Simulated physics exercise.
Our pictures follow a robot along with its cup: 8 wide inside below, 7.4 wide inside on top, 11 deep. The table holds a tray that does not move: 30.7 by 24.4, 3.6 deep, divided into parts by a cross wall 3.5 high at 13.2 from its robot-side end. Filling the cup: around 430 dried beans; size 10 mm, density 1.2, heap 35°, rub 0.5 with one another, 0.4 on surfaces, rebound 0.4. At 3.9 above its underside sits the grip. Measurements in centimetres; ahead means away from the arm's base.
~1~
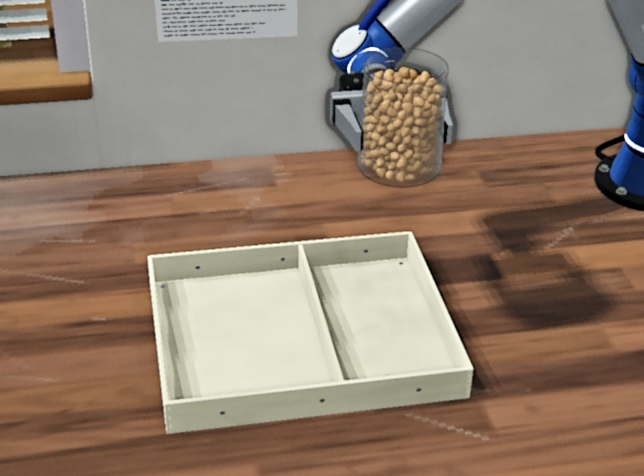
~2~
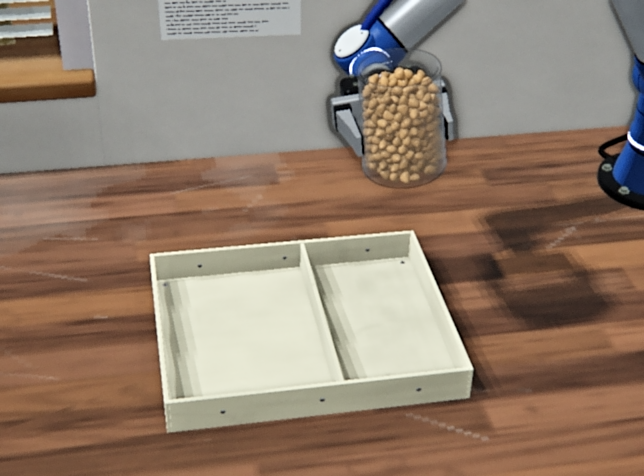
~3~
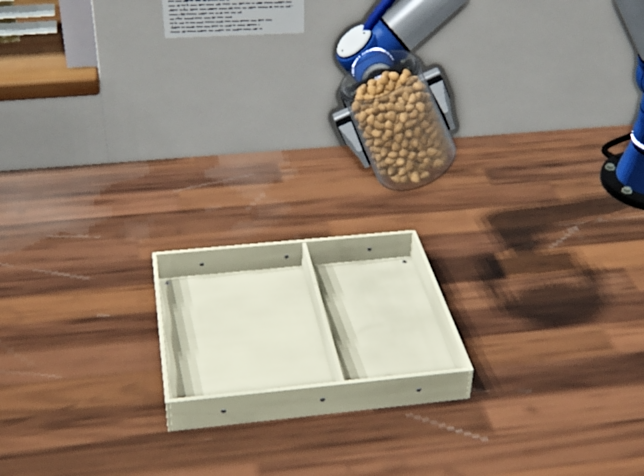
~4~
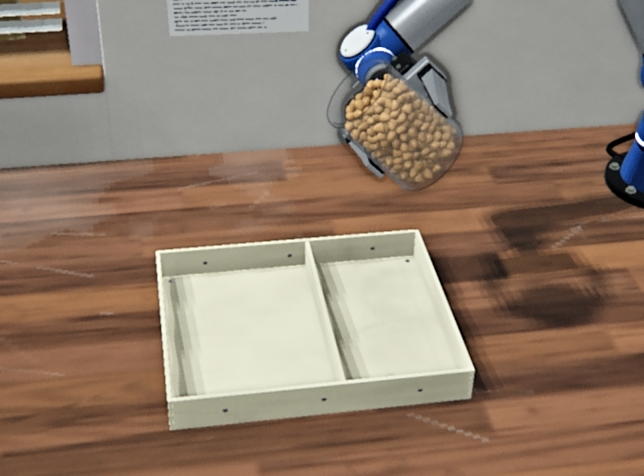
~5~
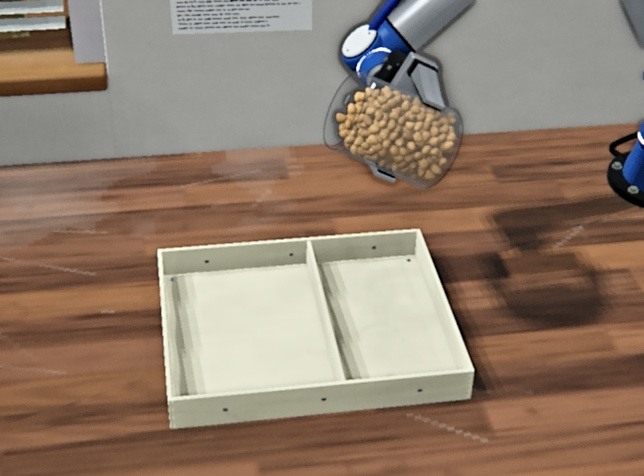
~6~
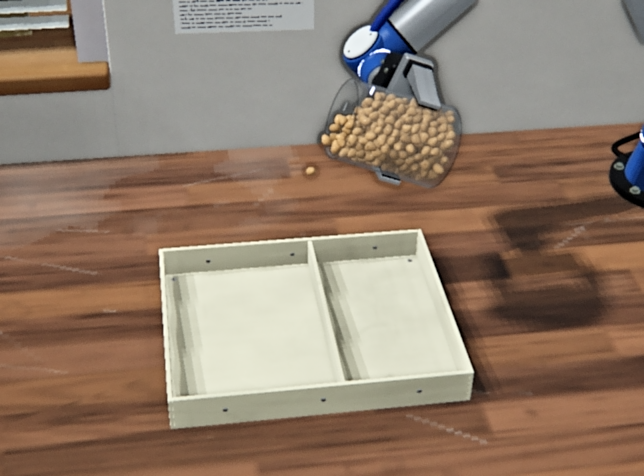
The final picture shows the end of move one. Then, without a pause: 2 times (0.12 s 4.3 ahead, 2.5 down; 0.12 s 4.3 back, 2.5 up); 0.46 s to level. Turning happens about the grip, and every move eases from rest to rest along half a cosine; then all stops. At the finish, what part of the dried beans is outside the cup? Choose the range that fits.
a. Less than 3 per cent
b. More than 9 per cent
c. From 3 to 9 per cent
b.
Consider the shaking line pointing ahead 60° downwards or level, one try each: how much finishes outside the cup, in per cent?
Try one gives about 5 in a hundred, try two about 30 in a hundred.
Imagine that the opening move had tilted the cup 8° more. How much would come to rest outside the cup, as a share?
Estimate: Around 20 per cent.
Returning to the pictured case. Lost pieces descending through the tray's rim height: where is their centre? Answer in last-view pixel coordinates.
Near (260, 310).
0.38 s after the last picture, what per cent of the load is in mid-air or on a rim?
Logged share: Close to 3 per cent.
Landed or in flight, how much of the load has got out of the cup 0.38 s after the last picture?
Roughly 5 percent is out.
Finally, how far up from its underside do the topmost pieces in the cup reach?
Roughly 10.0 cm.
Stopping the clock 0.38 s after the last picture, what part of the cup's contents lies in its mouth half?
Near 40 in a hundred.
Then, 0.38 s on, tilted 68° forward, highest piece 26 above the table; 402 in the cup, 17 in the far-side part, 14 in flight or on a rim.
Then, 0.75 s on, tilted 24° forward, highest piece 31 above the table; 379 in the cup, 48 in the far-side part, 4 in the robot-side part, 2 on the table or floor.
Then, 1.14 s on, level, highest piece 31 above the table; 379 in the cup, 48 in the far-side part, 4 in the robot-side part, 2 on the table or floor.
Then, 2.19 s on, level, highest piece 31 above the table; 379 in the cup, 48 in the far-side part, 4 in the robot-side part, 2 on the table or floor.
In the end, 379 in the cup, 48 in the far-side part, 4 in the robot-side part, 2 on the table or floor. That is 12 % outside the cup.
